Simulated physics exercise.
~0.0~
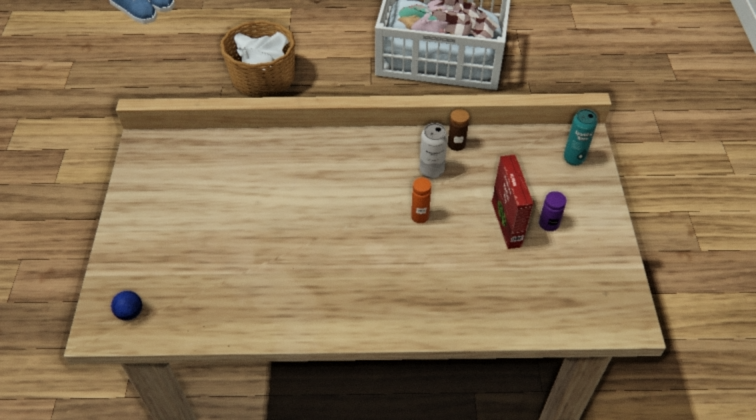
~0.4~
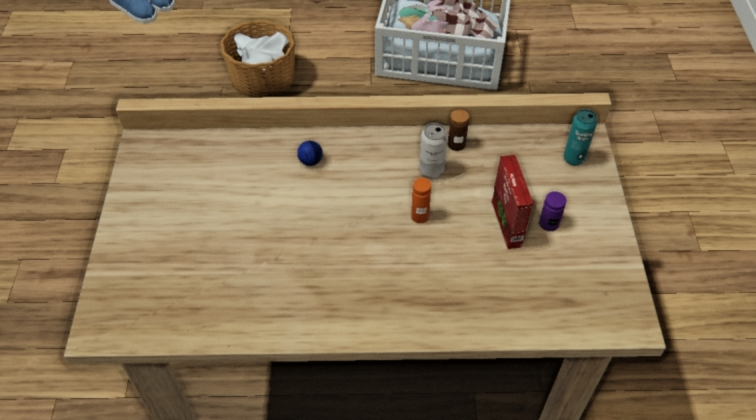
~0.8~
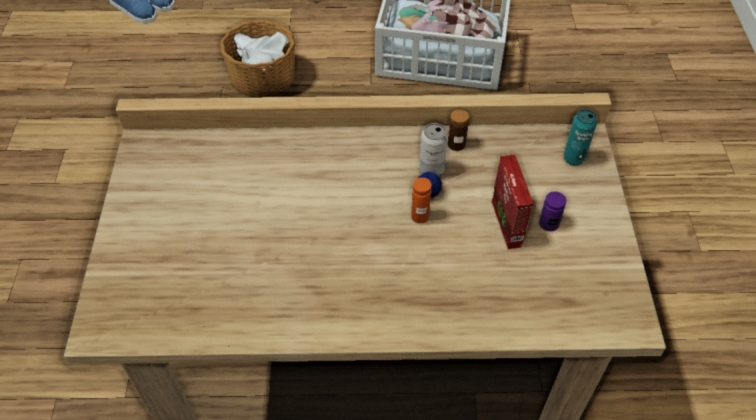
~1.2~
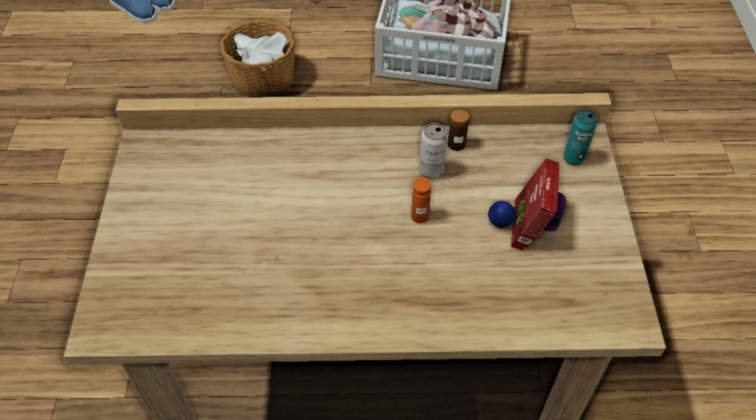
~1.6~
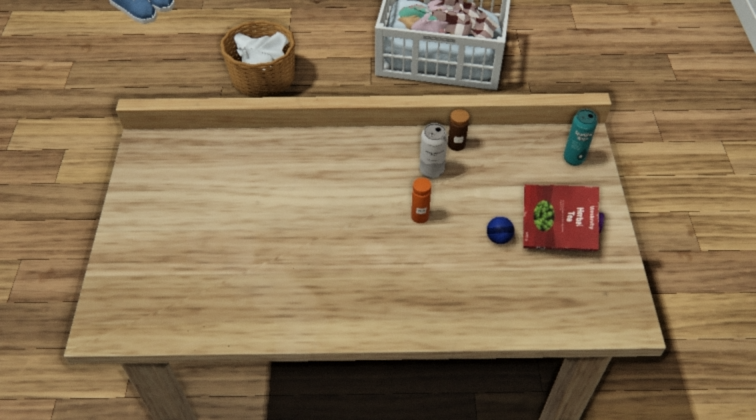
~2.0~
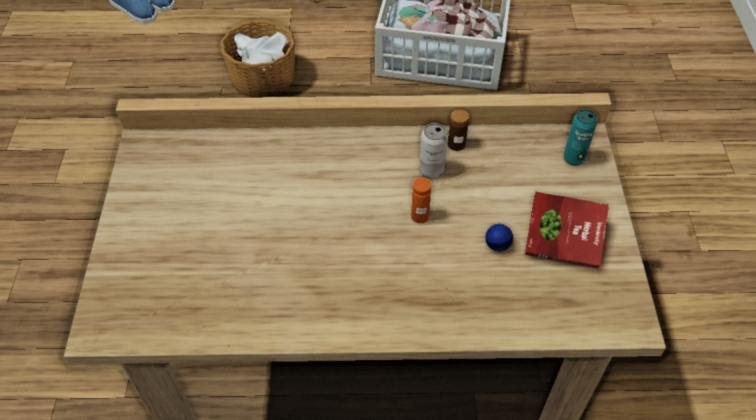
Blue ball rolling across a wooden table into a red packet, which topples over the purple shaker and ends lying flat.
